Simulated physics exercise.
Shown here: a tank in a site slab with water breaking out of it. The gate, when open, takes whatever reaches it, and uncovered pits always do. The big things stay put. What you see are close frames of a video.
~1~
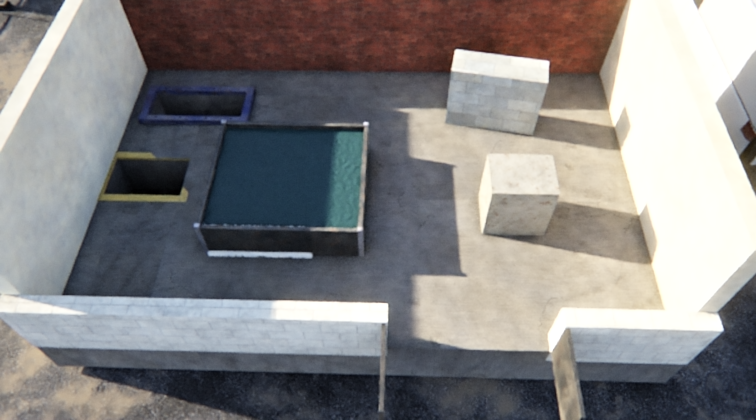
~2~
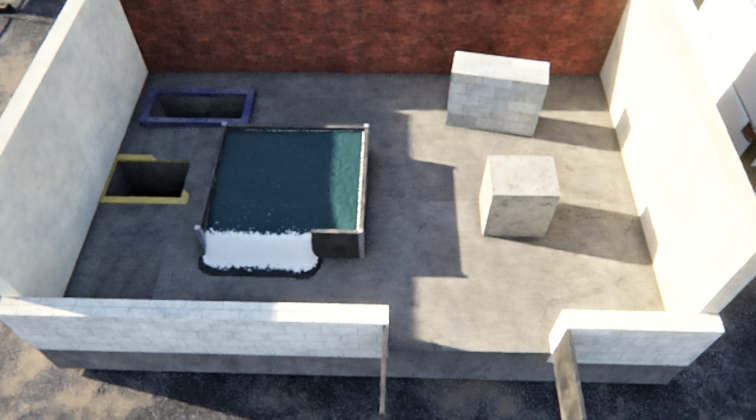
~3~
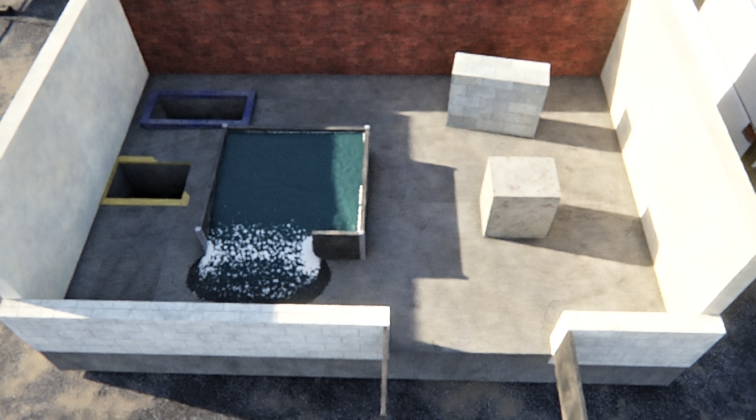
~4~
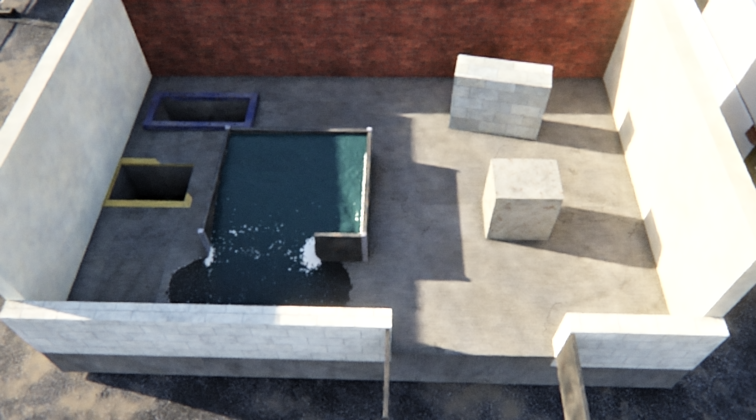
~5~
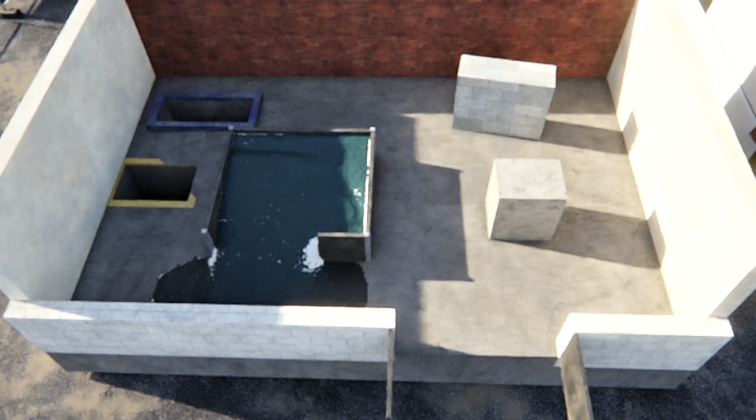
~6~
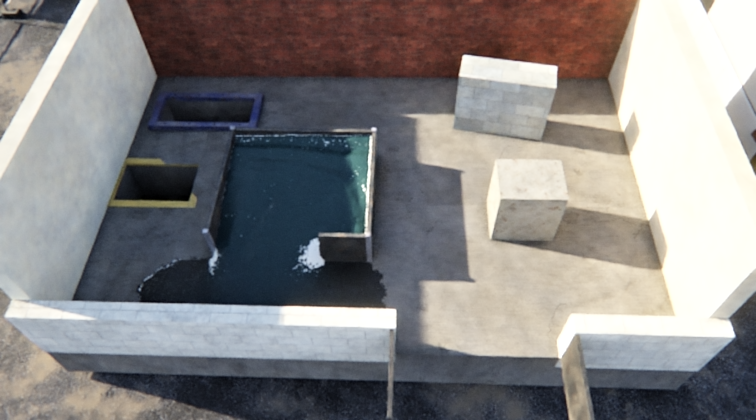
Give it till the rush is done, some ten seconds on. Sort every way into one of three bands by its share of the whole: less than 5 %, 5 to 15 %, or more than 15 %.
Bands: The gate - 5 to 15 %; the blue pit - less than 5 %; the yellow pit - more than 15 %.
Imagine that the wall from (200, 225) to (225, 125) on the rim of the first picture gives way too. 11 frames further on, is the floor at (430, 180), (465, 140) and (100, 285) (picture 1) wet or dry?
So the first one is left untouched, the next left untouched, and the last drenched.
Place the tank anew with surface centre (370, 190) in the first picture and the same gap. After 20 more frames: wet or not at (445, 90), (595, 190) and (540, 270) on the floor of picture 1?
In sequence: Unflooded, next unflooded, then inundated.
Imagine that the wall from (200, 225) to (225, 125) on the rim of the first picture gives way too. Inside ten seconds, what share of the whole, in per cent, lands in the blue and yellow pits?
In percent: Blue 0, yellow 65.
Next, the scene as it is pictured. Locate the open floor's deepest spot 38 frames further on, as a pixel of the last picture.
Somewhere around (62, 328).
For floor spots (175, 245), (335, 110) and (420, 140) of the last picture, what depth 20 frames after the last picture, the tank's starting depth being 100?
In order: About 2, 0 and 0 in a hundred.
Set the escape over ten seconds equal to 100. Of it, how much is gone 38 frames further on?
About 65 %.
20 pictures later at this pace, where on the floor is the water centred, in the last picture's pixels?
Near (285, 253).
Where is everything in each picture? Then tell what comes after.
The first frame shows still water in the tank at (288, 176).
In the second frame, the front is at (205, 265), out from the gap at (261, 244).
In the third frame, water pours out at (262, 248) and has run to (197, 286).
In the fourth frame, water pours out at (265, 250) and has run to a hidden place.
In the fifth frame, water pours out at (268, 251) and has run to a hidden place.
In the sixth frame, the front is at a hidden place, out from the gap at (269, 251).
A moment on, water covers 15 % of the floor; the gate 0 %, the blue pit 0 %, the yellow pit 0 %.
Next, water covers 30 % of the floor; the gate 0 %, the blue pit 0 %, the yellow pit 0 %.
Then, water covers 45 % of the floor; the gate 2 %, the blue pit 0 %, the yellow pit 10 %.
Later, water covers 65 % of the floor; the gate 4 %, the blue pit 0 %, the yellow pit 25 %.
In the end, water covers 85 % of the floor; the gate 8 %, the blue pit 0 %, the yellow pit 38 %.
